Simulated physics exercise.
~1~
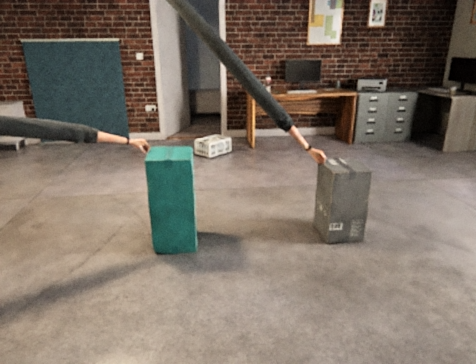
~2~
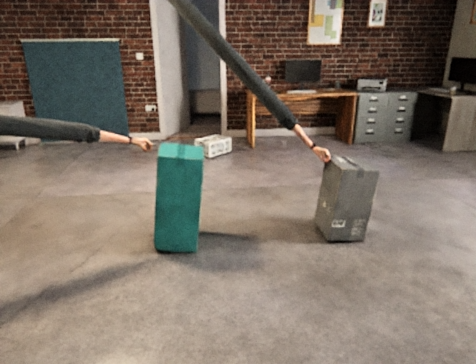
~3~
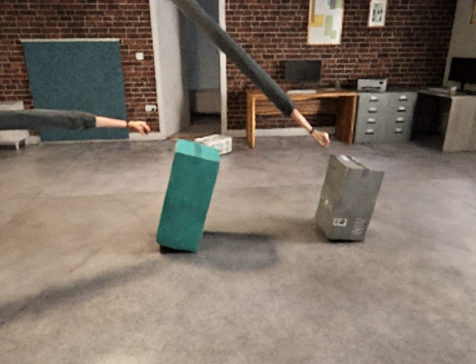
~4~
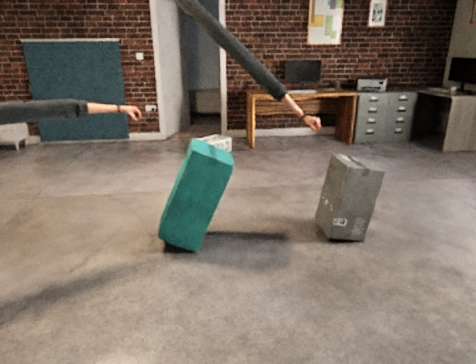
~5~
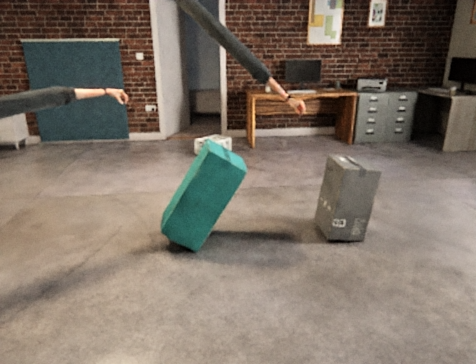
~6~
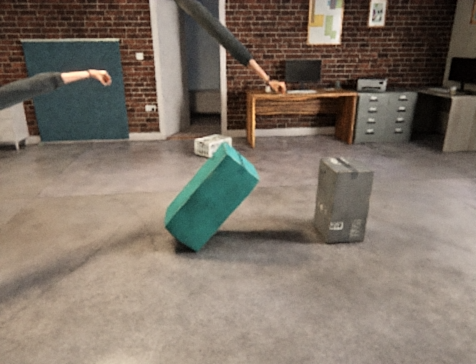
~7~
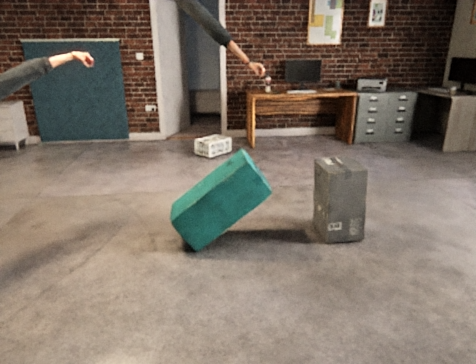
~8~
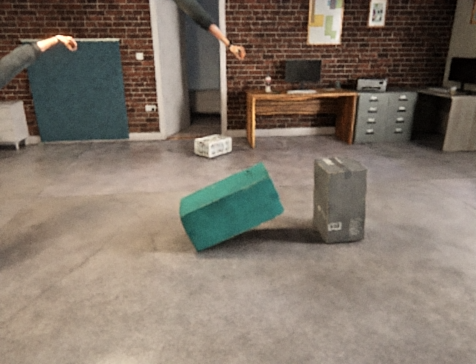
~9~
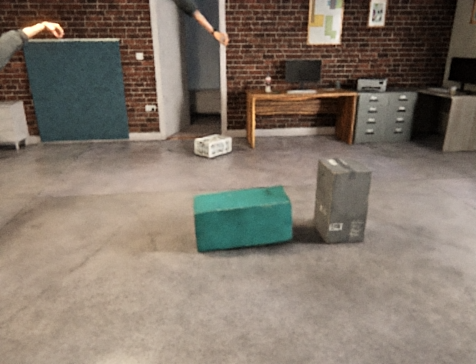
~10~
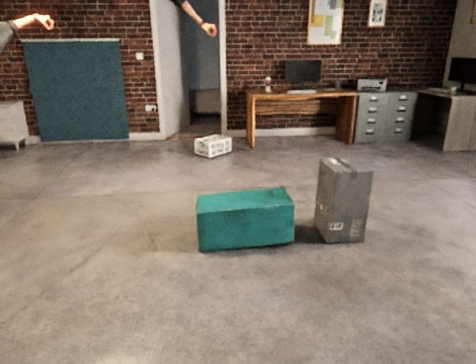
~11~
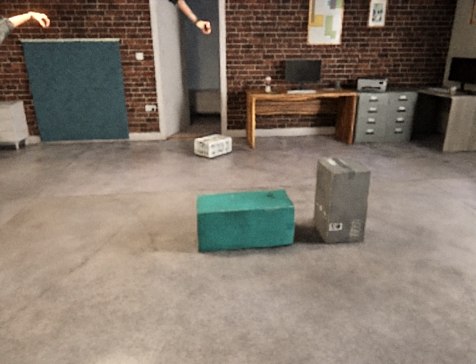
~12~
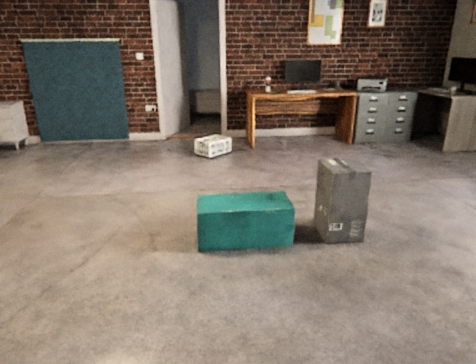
Two dark-sleeved arms reach in, one from the left and one from above, each touching the top of a tall box standing on a grey concrete floor, seen from across a brick-walled room with a desk and cabinets behind. The turquoise box on the left and the grey box on the right tip rightward as the hands let go and draw back. The turquoise box keeps leaning further, while the grey one rocks back upright. The turquoise box drops onto its side just left of the grey box. The hands leave, and both boxes stay still, one lying and one standing.
